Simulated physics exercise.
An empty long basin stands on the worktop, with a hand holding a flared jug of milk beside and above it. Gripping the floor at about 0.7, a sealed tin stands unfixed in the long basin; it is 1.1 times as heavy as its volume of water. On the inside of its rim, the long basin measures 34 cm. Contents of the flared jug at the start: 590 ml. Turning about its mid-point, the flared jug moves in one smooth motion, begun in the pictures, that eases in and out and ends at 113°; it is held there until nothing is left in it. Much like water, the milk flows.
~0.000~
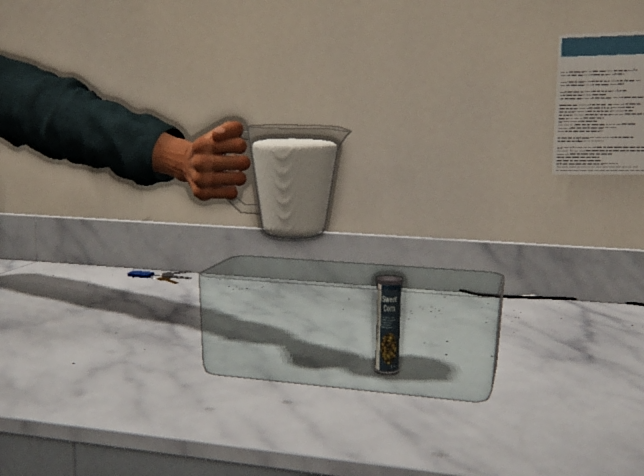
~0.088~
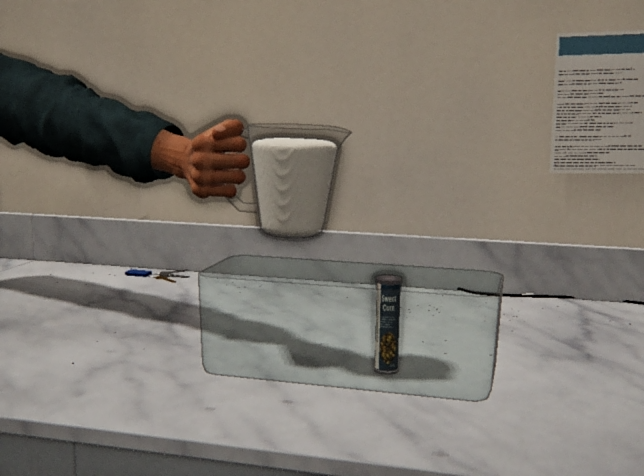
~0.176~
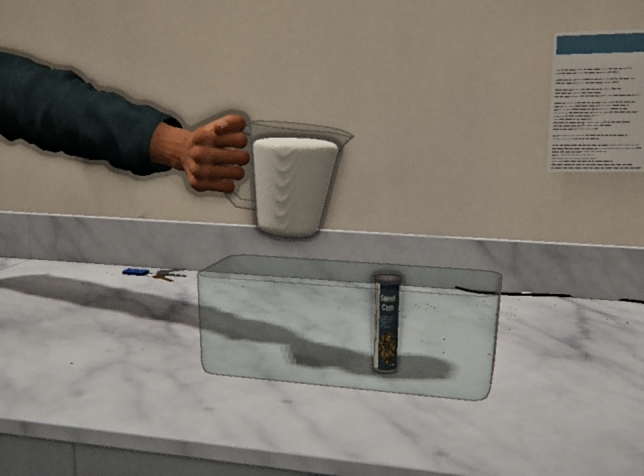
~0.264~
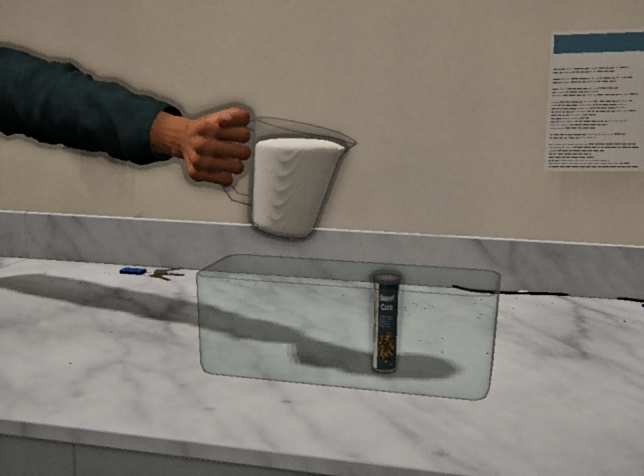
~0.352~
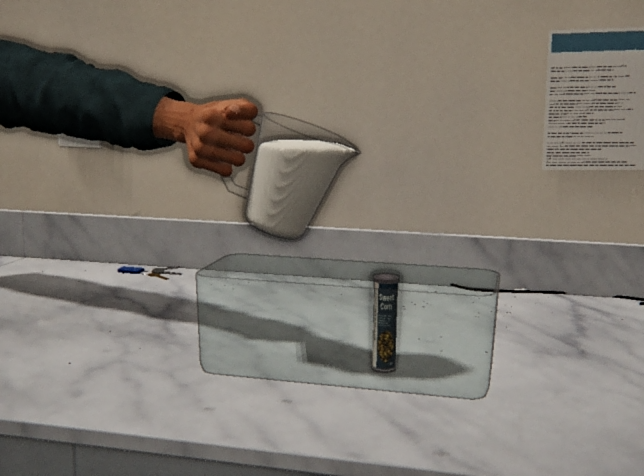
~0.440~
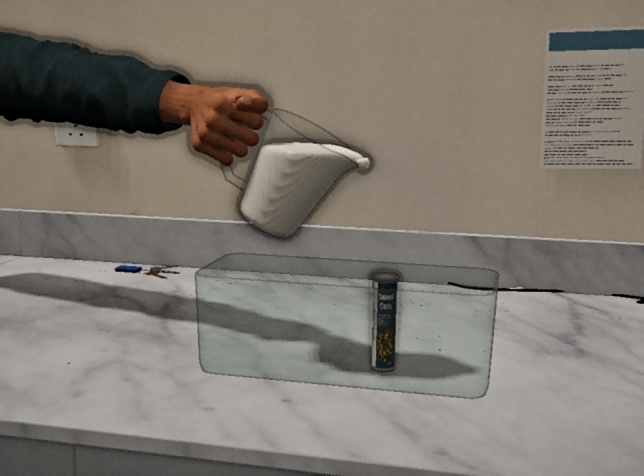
A hand held a clear jug of milk above a glass basin with a small dark tin standing in it, then tilted the jug steadily to the right until the milk reached its lip.
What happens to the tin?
It's going to be knocked down.
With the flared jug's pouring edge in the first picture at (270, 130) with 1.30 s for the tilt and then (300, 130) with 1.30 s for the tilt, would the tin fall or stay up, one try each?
First it stays on its base; then it stays on its base.
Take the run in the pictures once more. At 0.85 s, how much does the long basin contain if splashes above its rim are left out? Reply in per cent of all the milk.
28 %, more or less.
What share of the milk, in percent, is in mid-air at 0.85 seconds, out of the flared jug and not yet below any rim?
Around 18 in a hundred.
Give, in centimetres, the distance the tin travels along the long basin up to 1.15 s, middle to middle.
Around 1 centimetres.
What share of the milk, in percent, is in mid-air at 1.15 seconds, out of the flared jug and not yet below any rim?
Close to 5 %.
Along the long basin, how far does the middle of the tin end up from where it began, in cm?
Roughly 6.5 cm.
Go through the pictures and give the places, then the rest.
The first frame shows tilt 0°; pouring edge (351, 130); surface from (256, 142) to (338, 144); the long basin's rim runs from (216, 267) to (501, 287); the tin's top is at (389, 283).
The second frame shows tilt 1°; pouring edge (352, 131); surface from (257, 141) to (338, 145).
The third frame shows tilt 5°; pouring edge (354, 135); surface from (258, 141) to (339, 146).
The fourth frame shows tilt 11°; pouring edge (357, 142); surface from (259, 142) to (345, 147).
The fifth frame shows tilt 19°; pouring edge (361, 152); surface from (263, 144) to (355, 149).
The sixth frame shows tilt 29°; pouring edge (364, 165); surface from (262, 153) to (360, 158); 1 per cent is over the edge.
Then, 0.85 s in, the tilt is 83° and 55 per cent is still to pour; the tin stands where it began.
Then, 1.15 s in, the tilt is 109° and 7 per cent is still to pour; the tin leans 11°.
Then, 1.46 s in, the tilt is 113° and 0 per cent is still to pour; the tin lies on its side.
Then, 1.80 s in, the tilt is 113° and 0 per cent is still to pour; the tin lies on its side.
Finally, the tin lies on its side.
